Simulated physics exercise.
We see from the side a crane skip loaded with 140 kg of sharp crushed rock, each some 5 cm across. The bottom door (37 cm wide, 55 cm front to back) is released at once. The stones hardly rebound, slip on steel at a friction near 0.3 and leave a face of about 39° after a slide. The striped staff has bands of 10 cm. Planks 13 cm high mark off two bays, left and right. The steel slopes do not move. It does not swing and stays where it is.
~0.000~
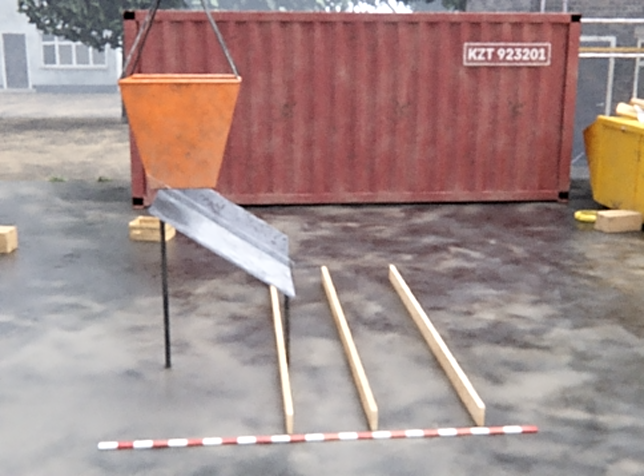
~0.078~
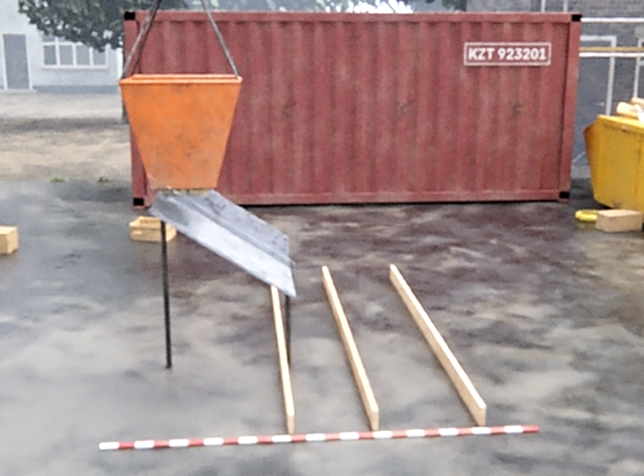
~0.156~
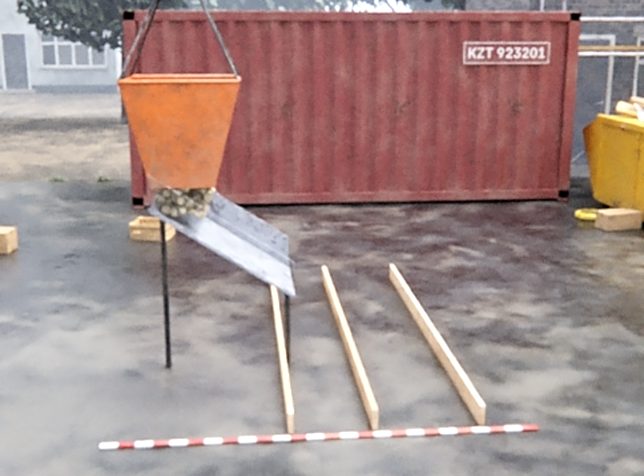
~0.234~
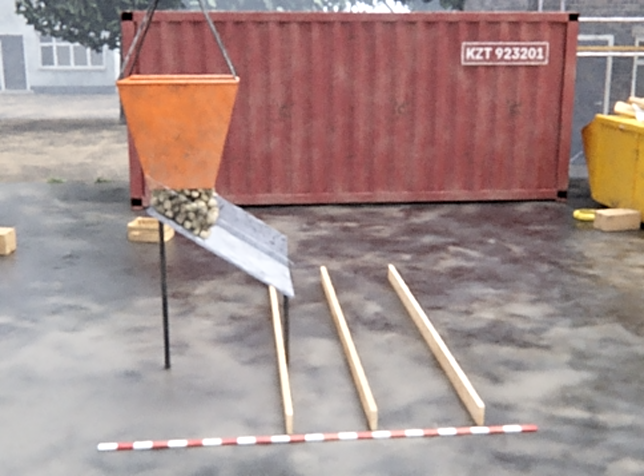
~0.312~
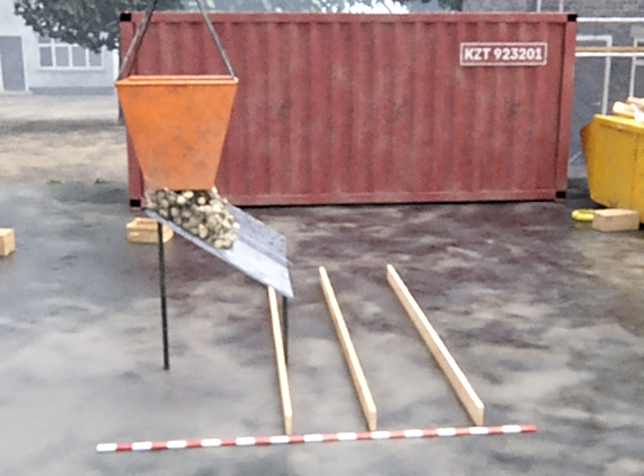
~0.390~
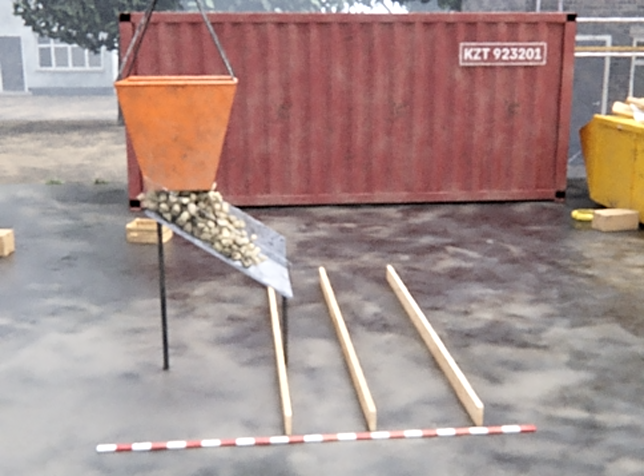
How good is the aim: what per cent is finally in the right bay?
Close to 84 in a hundred.
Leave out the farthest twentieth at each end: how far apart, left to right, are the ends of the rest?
About 70 cm.
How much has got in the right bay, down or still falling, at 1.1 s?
Some 30 per cent.
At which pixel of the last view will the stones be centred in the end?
Near (389, 379).
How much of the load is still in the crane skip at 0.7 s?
It holds some 5 per cent.
After 0.7 s, 4 % in the crane skip, 79 % on the steel, 2 % falling or lying left of the bays, 14 % falling or lying in the left bay, 1 % falling or lying in the right bay; the stones farthest right are at (365, 351).
After 1.1 s, 0 % in the crane skip, 37 % on the steel, 0 % falling or lying left of the bays, 31 % falling or lying in the left bay, 32 % falling or lying in the right bay; the stones farthest right are at (445, 379).
After 1.7 s, 0 % in the crane skip, 0 % falling or lying left of the bays, 20 % falling or lying in the left bay, 80 % falling or lying in the right bay; the stones farthest right are at (452, 386).
After 2.6 s, 0 % in the crane skip, 0 % falling or lying left of the bays, 15 % falling or lying in the left bay, 84 % falling or lying in the right bay; the stones farthest right are at (450, 383).
After 4.5 s, 0 % in the crane skip, 0 % left of the bays, 15 % in the left bay, 84 % in the right bay; the stones farthest right are at (450, 383).
